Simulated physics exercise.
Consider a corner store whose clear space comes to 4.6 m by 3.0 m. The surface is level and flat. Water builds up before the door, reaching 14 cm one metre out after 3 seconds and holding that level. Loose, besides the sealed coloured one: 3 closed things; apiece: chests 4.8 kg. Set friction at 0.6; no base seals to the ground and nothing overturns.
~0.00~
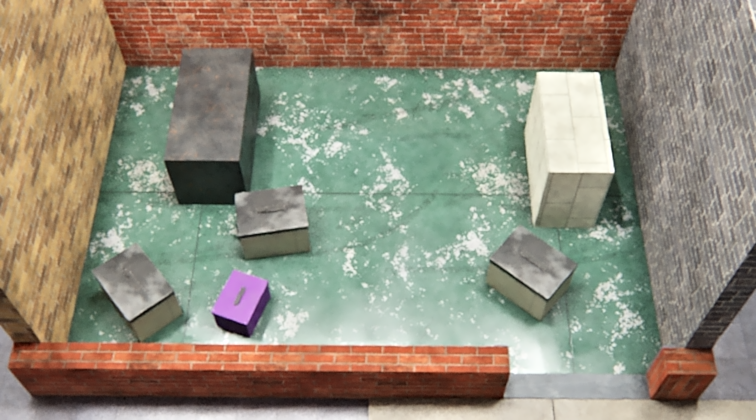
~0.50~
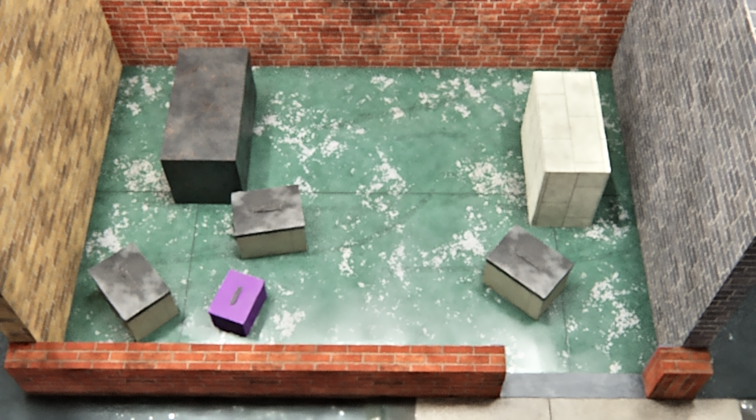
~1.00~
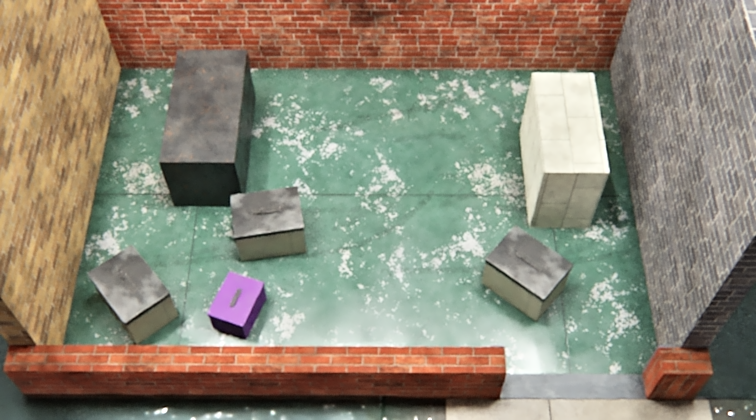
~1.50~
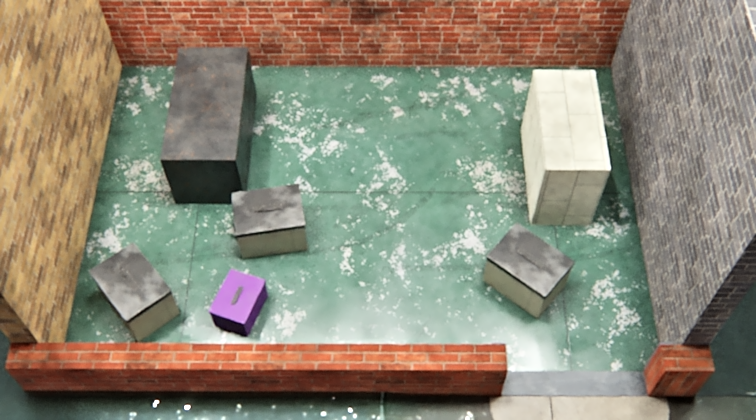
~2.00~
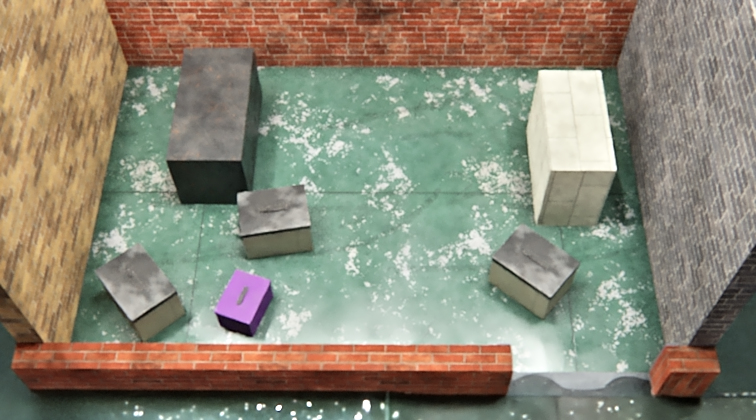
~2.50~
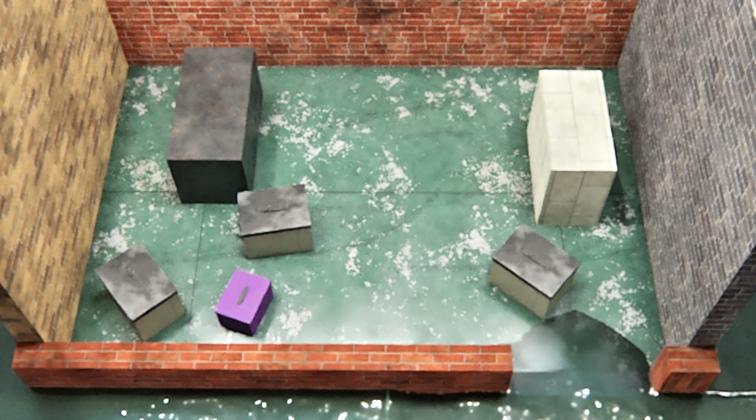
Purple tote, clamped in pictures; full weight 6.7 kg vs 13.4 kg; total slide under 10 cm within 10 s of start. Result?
6.7 kg passes.
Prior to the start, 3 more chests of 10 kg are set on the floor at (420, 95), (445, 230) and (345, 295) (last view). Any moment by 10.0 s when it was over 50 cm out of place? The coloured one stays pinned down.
One by one: Too far, too far and not far enough.
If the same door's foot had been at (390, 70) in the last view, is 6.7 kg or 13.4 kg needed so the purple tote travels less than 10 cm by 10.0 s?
Answer: Only the upper mass works.
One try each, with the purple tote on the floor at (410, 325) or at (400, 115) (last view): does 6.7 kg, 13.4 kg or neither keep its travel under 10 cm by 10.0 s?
In order: Even the lighter mass works; only the heavier one succeeds.
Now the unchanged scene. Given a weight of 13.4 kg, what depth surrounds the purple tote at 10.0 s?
About 2 cm.
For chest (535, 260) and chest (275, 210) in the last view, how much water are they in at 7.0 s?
Close to 5 and 1 centimetres.
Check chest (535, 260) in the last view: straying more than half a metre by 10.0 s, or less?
Beyond the mark.
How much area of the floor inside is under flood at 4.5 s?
Somewhere around 4.5 m2, roughly.
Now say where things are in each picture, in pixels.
The first frame shows the purple tote at (240, 297) rests on the ground; water covers 0.0 m2; 0 of 4 have shifted.
The second frame shows the purple tote at (236, 296), on the bottom; water covers 0.0 m2; 0 of 4 have shifted.
The third frame shows the purple tote at (236, 298) rests on the ground; 0.0 m2 under water; 0 of 4 have shifted.
The fourth frame shows the purple tote at (237, 296), on the bottom; water covers 0.0 m2; 0 of 4 have shifted.
The fifth frame shows the purple tote at (243, 296) rests on the ground; water covers 0.0 m2; 0 of 4 have shifted.
The sixth frame shows the purple tote at (243, 296), on the bottom; 0.4 m2 under water; 0 of 4 have shifted.
After 3.5 s the purple tote would be 0 cm from its start with 6.7 kg and 0 cm from its start with 13.4 kg; 0 cm of water round it then.
After 4.5 s the purple tote would be 0 cm from its start with 6.7 kg and 0 cm from its start with 13.4 kg; 0 cm of water round it then.
After 7.0 s the purple tote would be 0 cm from its start with 6.7 kg and 0 cm from its start with 13.4 kg; 0 cm of water round it then.
After 10.0 s the purple tote would be 0 cm from its start with 6.7 kg and 0 cm from its start with 13.4 kg; 2 cm of water round it then.
